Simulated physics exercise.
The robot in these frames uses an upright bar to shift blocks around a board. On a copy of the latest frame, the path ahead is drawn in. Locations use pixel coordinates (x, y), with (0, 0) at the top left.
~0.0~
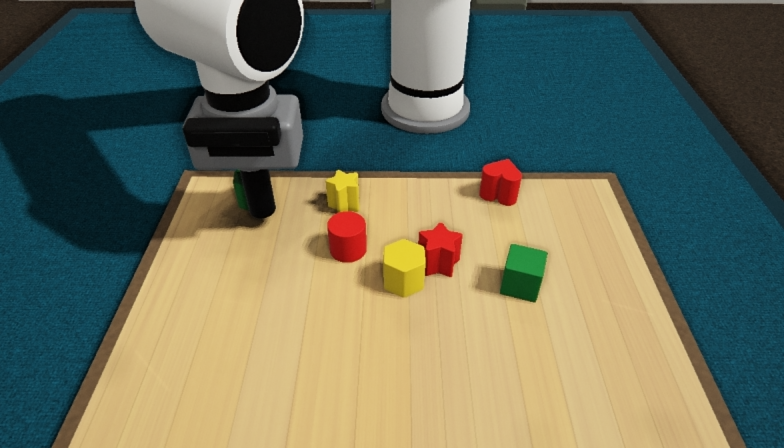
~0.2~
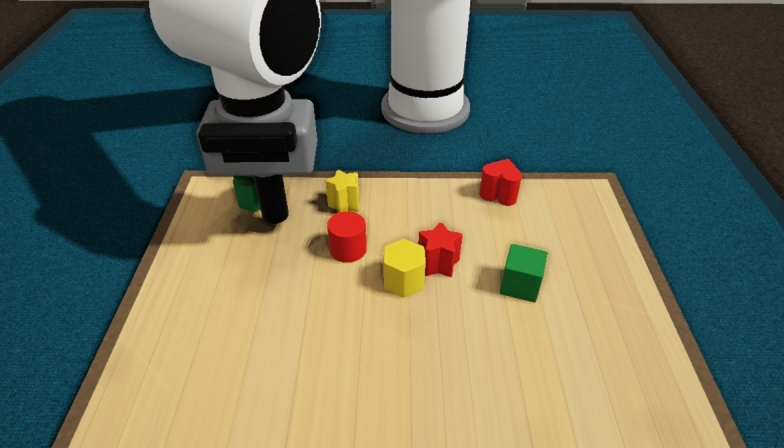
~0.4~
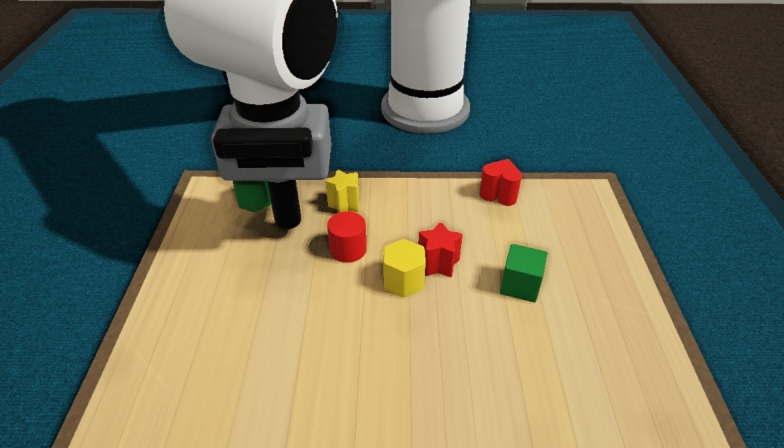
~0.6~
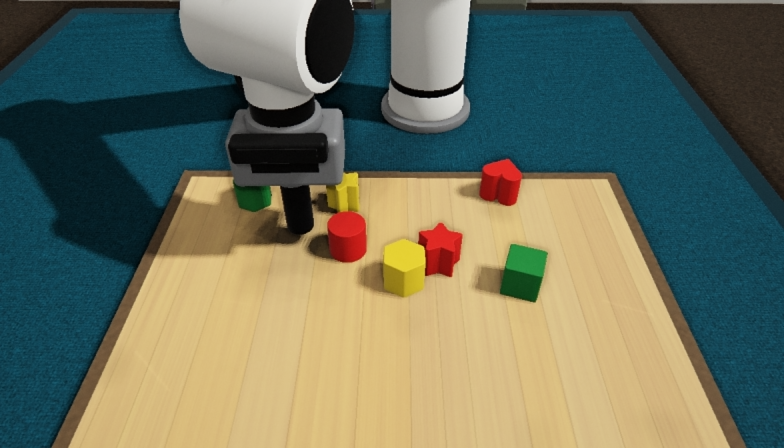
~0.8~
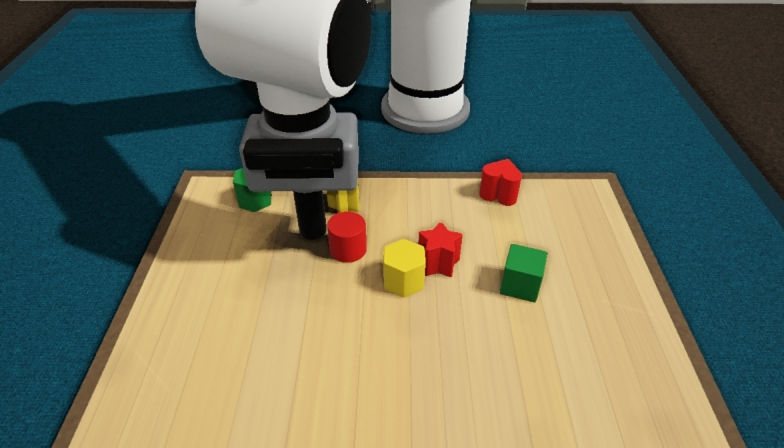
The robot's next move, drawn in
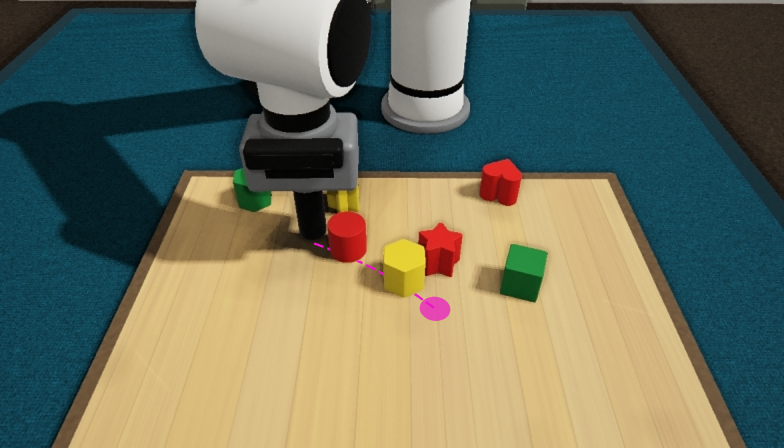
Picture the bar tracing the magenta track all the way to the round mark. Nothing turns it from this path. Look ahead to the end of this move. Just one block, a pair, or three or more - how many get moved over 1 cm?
Total: Two.
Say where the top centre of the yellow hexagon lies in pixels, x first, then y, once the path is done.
When the path ends, it will be at (476, 291).
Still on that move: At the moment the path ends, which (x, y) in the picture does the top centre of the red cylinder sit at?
Roughly at (403, 228).
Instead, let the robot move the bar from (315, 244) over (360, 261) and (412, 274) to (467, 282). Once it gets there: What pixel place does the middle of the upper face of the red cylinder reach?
The point I'd pick in the picture is (419, 225).
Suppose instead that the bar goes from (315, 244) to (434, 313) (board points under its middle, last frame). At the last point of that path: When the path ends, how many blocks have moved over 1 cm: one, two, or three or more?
Count: Three or more.
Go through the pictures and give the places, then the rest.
In the first picture, bar's lower end at (263, 211); yellow star block at (343, 180); red cylinder at (346, 223); yellow hexagon at (404, 254); red star block at (441, 237).
In the second picture, bar at (276, 217); blocks still.
In the third picture, bar at (288, 222); blocks still.
In the fourth picture, bar at (301, 227); blocks still.
In the fifth picture, bar at (313, 232); yellow star block hidden; red cylinder at (346, 223); yellow hexagon at (404, 254); red star block at (441, 237).
Drawn move, from (315, 244) over (376, 270) to (435, 309).
What follows on the original path. One third of the way, bar at (355, 249); red cylinder at (388, 230).
Two thirds of the way, bar at (396, 270); red cylinder at (403, 228); yellow hexagon at (430, 267), turned 15° clockwise; red star block at (446, 237).
At the end, bar at (436, 297); yellow star block still; red cylinder at (403, 228); yellow hexagon at (476, 291); red star block at (446, 237).
